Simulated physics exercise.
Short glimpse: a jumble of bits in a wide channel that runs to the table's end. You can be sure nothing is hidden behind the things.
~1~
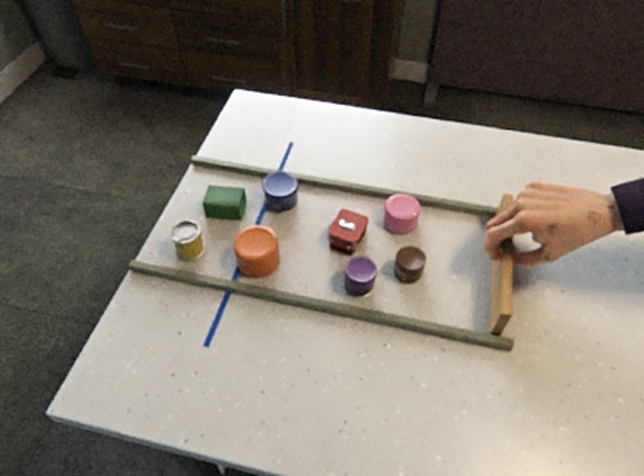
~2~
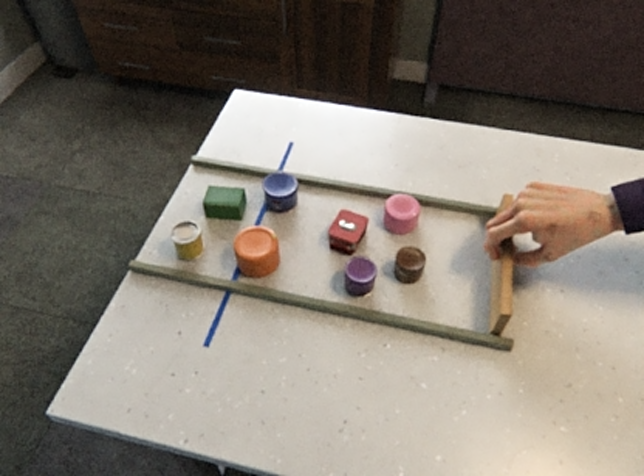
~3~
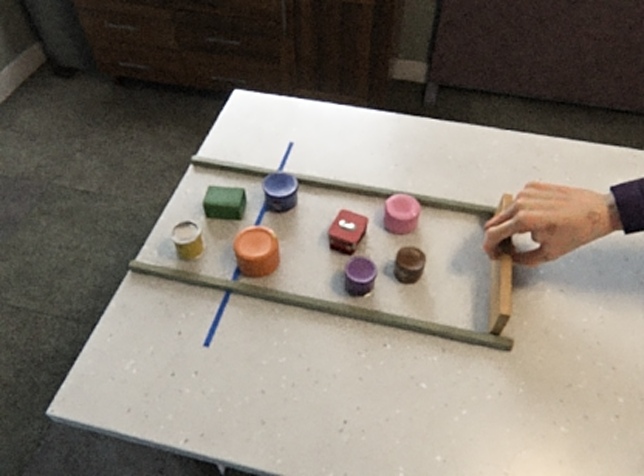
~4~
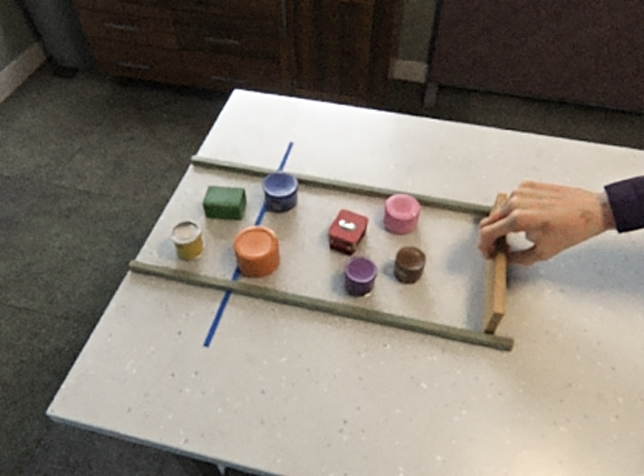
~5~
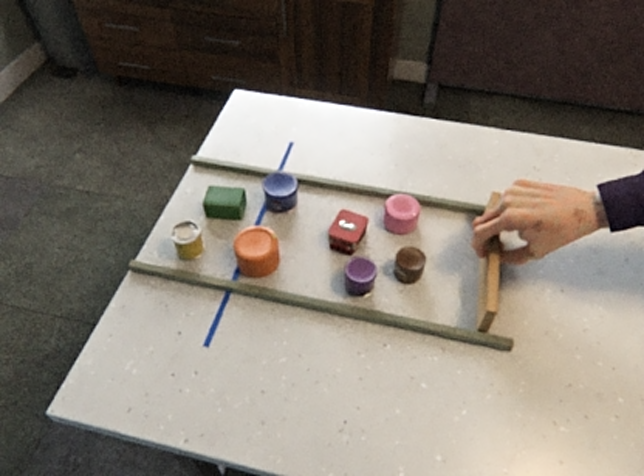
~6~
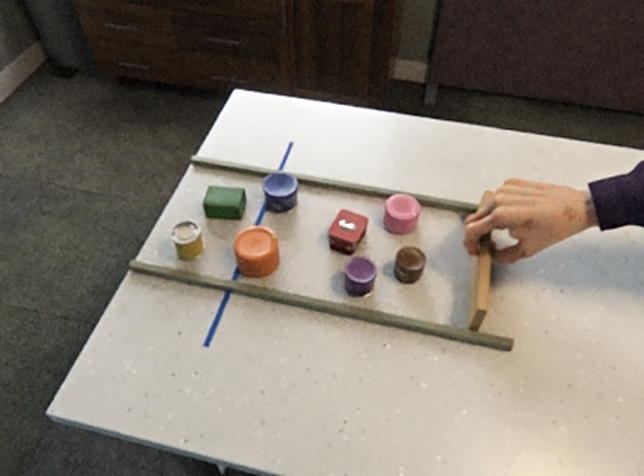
The clip opens on assorted small pots, lids and blocks lying still between two green rails on a pale table, a strip of blue tape crossing beneath them. At the right, a hand first holds a wooden board nearly still, then slides it slightly left, while the objects stay in place.
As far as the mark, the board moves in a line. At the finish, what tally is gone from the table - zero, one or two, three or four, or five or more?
The tally gone is zero.
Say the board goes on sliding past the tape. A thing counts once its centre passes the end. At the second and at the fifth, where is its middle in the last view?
At (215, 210) for the second, at (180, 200) for the fifth.
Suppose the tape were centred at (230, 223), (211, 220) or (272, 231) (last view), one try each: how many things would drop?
Respectively, 1, 2 and 0.
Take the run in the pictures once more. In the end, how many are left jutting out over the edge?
It would come to 0.
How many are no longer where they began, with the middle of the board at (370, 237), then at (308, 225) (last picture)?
First 4 and then 6.
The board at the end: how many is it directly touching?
That number would be 4.
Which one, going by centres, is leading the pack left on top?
Answer: The yellow pot.
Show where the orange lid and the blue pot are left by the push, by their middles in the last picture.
Final positions - orange lid around (199, 235), blue pot around (223, 177).
Early on, none off yet; yellow pot at rest near (188, 241); green block at rest near (225, 203); orange lid at rest near (257, 252).
Finally, the number that fall off is zero.
